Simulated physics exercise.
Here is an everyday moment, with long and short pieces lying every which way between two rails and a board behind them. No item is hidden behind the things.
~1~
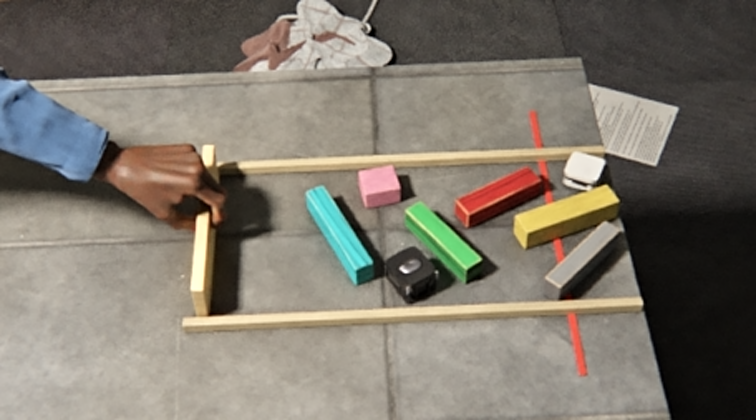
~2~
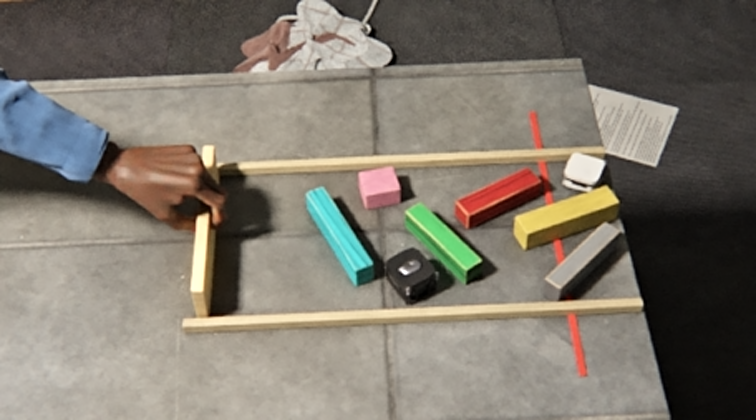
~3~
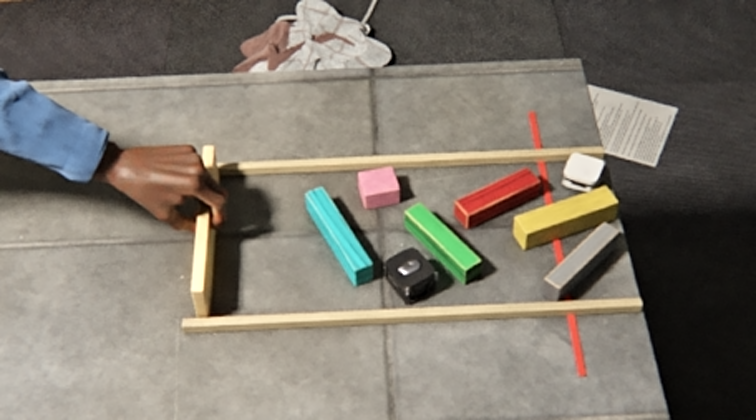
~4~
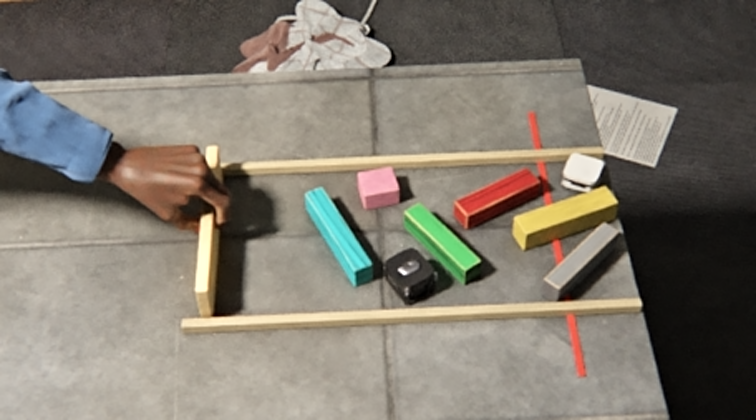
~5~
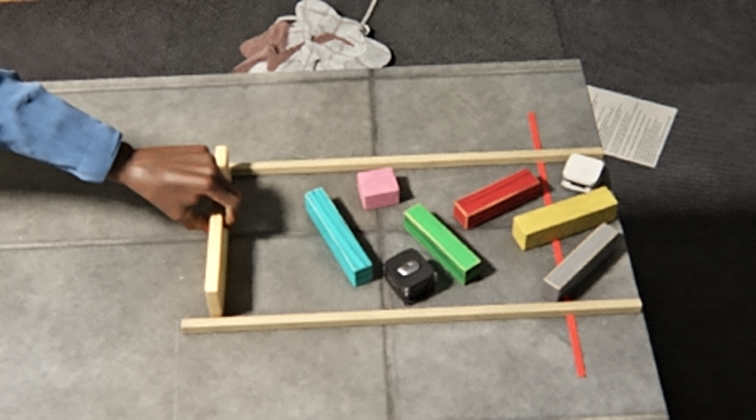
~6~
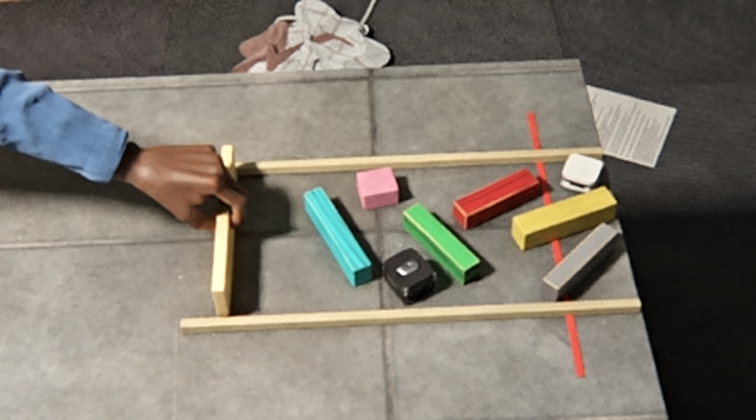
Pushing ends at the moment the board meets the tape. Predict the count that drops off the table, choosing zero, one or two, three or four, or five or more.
The table loses three or four pieces.
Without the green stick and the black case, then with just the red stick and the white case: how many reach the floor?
In order, the numbers are 1 and 2.
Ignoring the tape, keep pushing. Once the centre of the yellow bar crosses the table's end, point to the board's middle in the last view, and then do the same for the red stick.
First it's close to (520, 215), next close to (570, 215).
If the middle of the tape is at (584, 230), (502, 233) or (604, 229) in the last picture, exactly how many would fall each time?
5, 1, 6.
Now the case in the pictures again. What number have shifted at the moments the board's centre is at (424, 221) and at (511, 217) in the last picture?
The first count is 5, and then it's 8.
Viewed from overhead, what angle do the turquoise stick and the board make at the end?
It measures close to 0 degrees.
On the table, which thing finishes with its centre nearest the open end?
Red stick.
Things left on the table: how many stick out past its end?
You'd get 2.
Early on, none off yet; white case at rest near (581, 176); grey stick at rest near (580, 263); yellow bar at rest near (564, 218).
A while later, none off yet; white case leaning well over near (624, 178); grey stick travelled a little near (611, 268); yellow bar travelled a little near (605, 210).
Finally, the number that fall off is three or four; lost, yellow bar, grey stick and white case.
